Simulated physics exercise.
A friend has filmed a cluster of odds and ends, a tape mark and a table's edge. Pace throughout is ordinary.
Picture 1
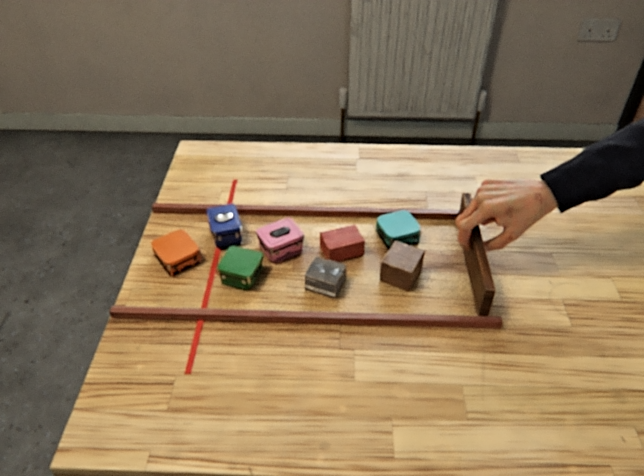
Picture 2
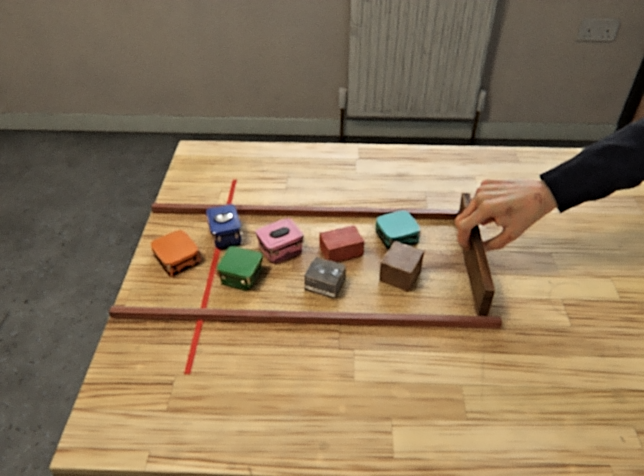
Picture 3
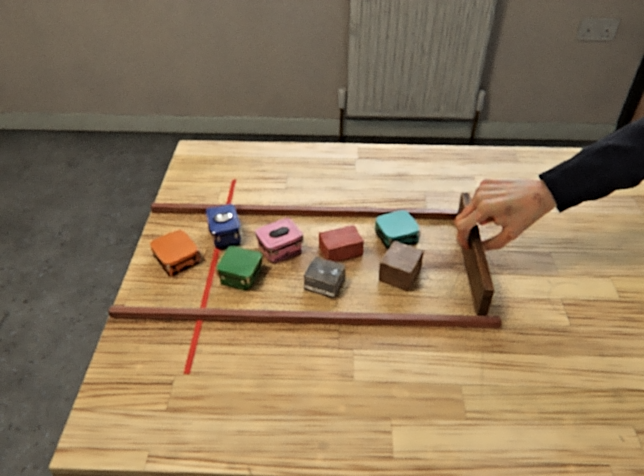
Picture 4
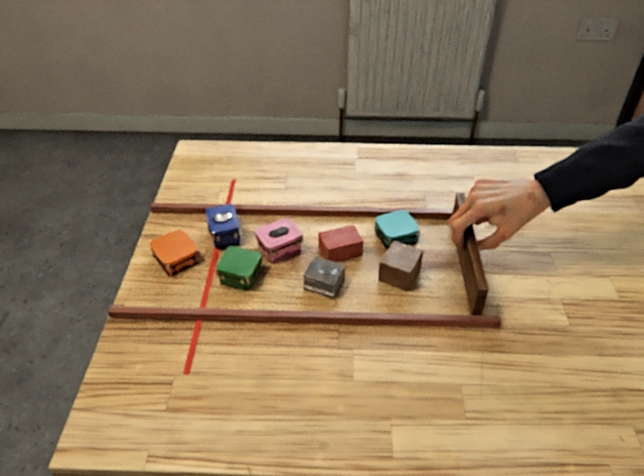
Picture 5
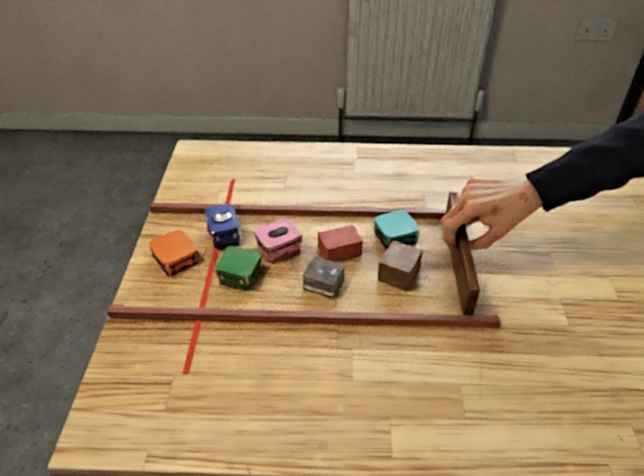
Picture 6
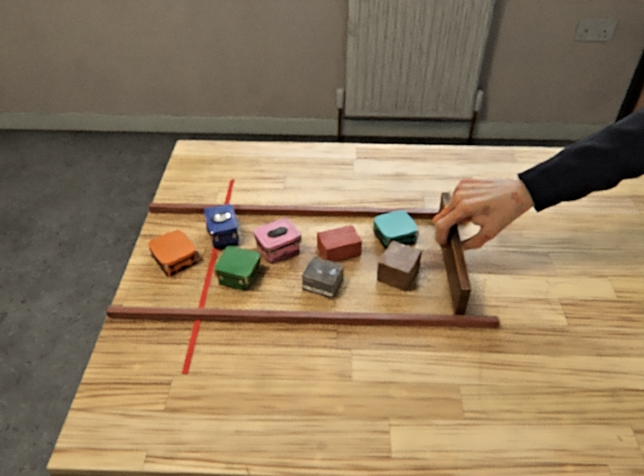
A hand slid a dark wooden board slowly a short way left between two rails, toward a scattered group of small coloured cases and blocks, which stayed still around a red tape line.
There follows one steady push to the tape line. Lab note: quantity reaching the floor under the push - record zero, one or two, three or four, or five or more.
The push knocks just one or two off.
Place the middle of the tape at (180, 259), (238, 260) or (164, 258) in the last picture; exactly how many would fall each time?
Try 1: 4; try 2: 0; try 3: 5.
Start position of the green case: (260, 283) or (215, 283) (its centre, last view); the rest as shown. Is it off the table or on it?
The green case stays put at the first spot and stays put at the second.
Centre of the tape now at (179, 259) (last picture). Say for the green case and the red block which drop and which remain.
Green case: Drops; red block: Stays.
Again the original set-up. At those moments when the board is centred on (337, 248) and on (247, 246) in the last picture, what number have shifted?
5 and 8.
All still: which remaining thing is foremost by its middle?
Blue case.
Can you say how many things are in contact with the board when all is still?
In contact: 3.
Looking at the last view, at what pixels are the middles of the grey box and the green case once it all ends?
Final spots - grey box (150, 294), green case (149, 265).
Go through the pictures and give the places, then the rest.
Orange case (176, 253); blue case (225, 227); green case (241, 269); board (474, 251); tape (216, 260), in the first frame.
Blue case (225, 227); grey box (325, 278), in the second frame.
Green case (240, 268); pink case (280, 241), in the third frame.
Orange case (175, 252); red block (341, 244), in the fourth frame.
Blue case (223, 226); board (460, 251), in the fifth frame.
Orange case (173, 253); blue case (222, 226); green case (238, 268); board (452, 251); tape (213, 259), in the sixth frame.
Early on, none off yet; orange case at rest near (173, 253); blue case at rest near (222, 226); green case at rest near (238, 268).
A while later, none off yet; orange case moving near (170, 252); blue case travelled about its own width near (199, 219); green case travelled about its own width near (202, 265).
Finally, the number that fall off is one or two; lost, orange case.
